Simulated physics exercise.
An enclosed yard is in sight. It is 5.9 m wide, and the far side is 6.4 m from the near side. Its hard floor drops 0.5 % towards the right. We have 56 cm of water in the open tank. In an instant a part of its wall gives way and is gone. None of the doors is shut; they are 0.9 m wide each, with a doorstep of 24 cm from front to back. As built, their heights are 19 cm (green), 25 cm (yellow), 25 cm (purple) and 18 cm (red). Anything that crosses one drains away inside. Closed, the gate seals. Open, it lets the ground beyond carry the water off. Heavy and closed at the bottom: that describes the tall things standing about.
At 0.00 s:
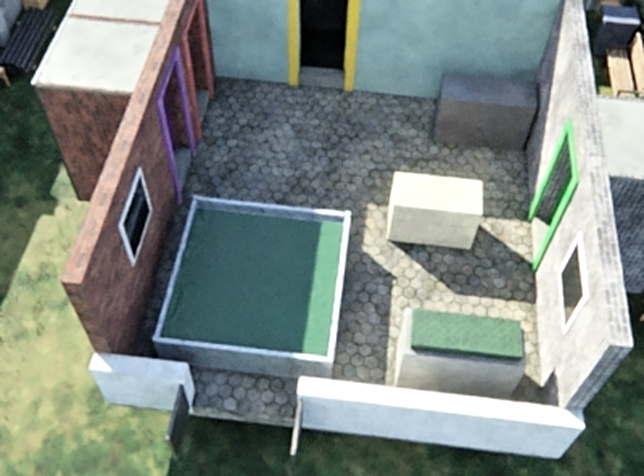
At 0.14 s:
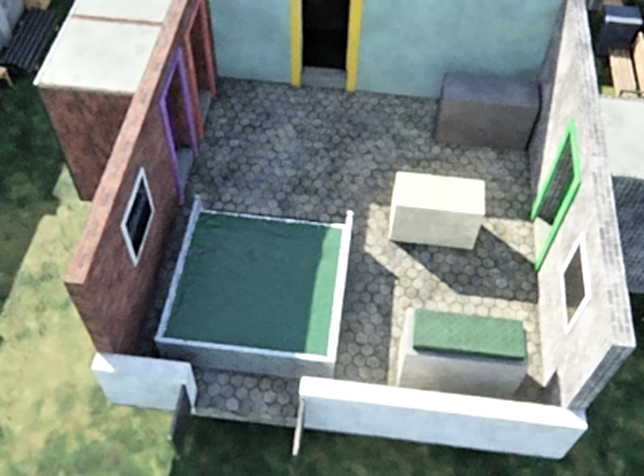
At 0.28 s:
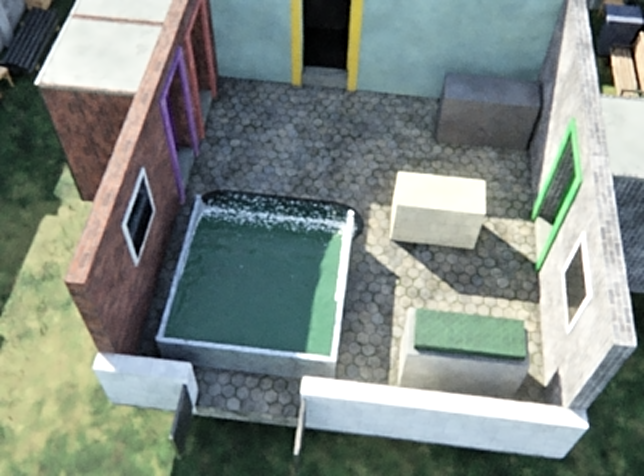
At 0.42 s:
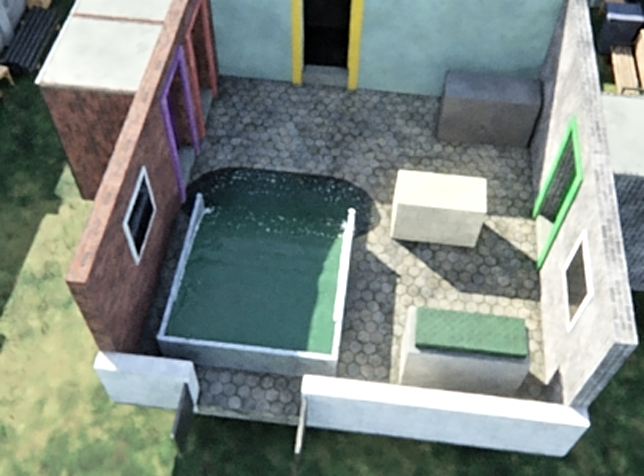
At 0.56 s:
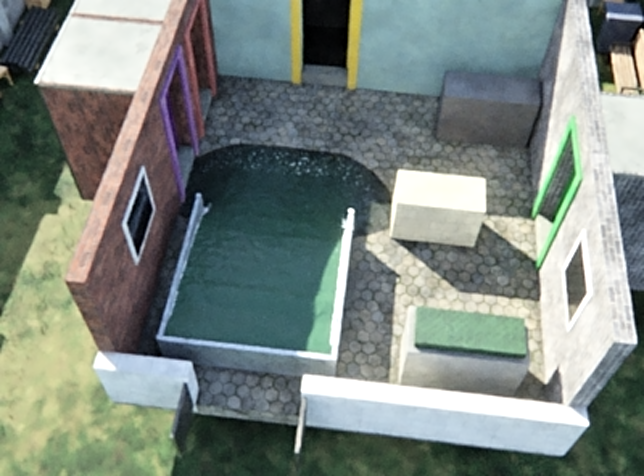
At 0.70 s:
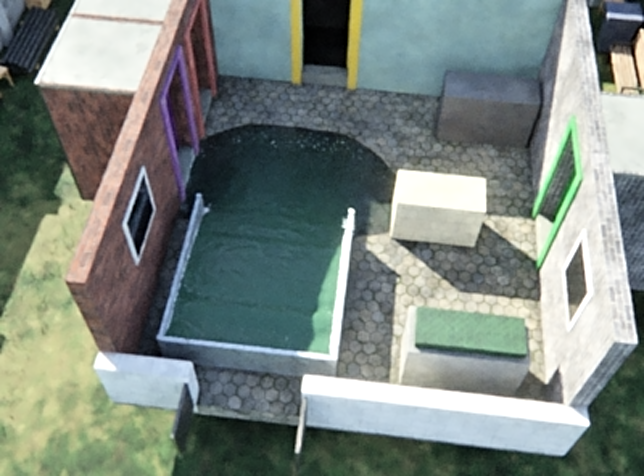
Walled yard with an open tank of green water, its far side giving way and water spreading across the paved floor.
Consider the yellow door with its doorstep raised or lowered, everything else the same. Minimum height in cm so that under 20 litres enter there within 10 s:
27 cm.
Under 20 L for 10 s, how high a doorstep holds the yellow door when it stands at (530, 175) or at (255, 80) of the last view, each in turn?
Around 16 and 30 cm respectively.
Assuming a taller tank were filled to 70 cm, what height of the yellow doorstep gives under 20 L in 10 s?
34 cm.
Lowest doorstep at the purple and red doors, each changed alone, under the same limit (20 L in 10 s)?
About 11.0 cm at purple and about 23 cm at red.
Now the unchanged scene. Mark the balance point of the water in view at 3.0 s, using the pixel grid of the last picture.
It lies near (301, 172) in the last picture.
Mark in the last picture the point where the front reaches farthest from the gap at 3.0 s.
Near pixel (521, 107).
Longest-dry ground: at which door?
Green.
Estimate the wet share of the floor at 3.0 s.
55 %.
After 1.4 s water covers 45 % of the floor; 29 cm at the yellow door, 0 litres in over its 25 cm doorstep.
After 3.0 s water covers 55 % of the floor, deepest (35 cm) near (219, 77); 31 cm at the yellow door, 21 litres in over its 25 cm doorstep.
After 10.0 s water covers 95 % of the floor, deepest (16 cm) near (384, 410); 9 cm at the yellow door, 32 litres in over its 25 cm doorstep.
At the yellow door as built, the water arrived by 1.1 s and peaked near 33 cm at 2.8 s.
Run again over the same 10 s with other heights there, 52 litres in over 23 cm, 1 litre over 31.5 cm. The limit of 20 litres is kept from about 27 cm up.
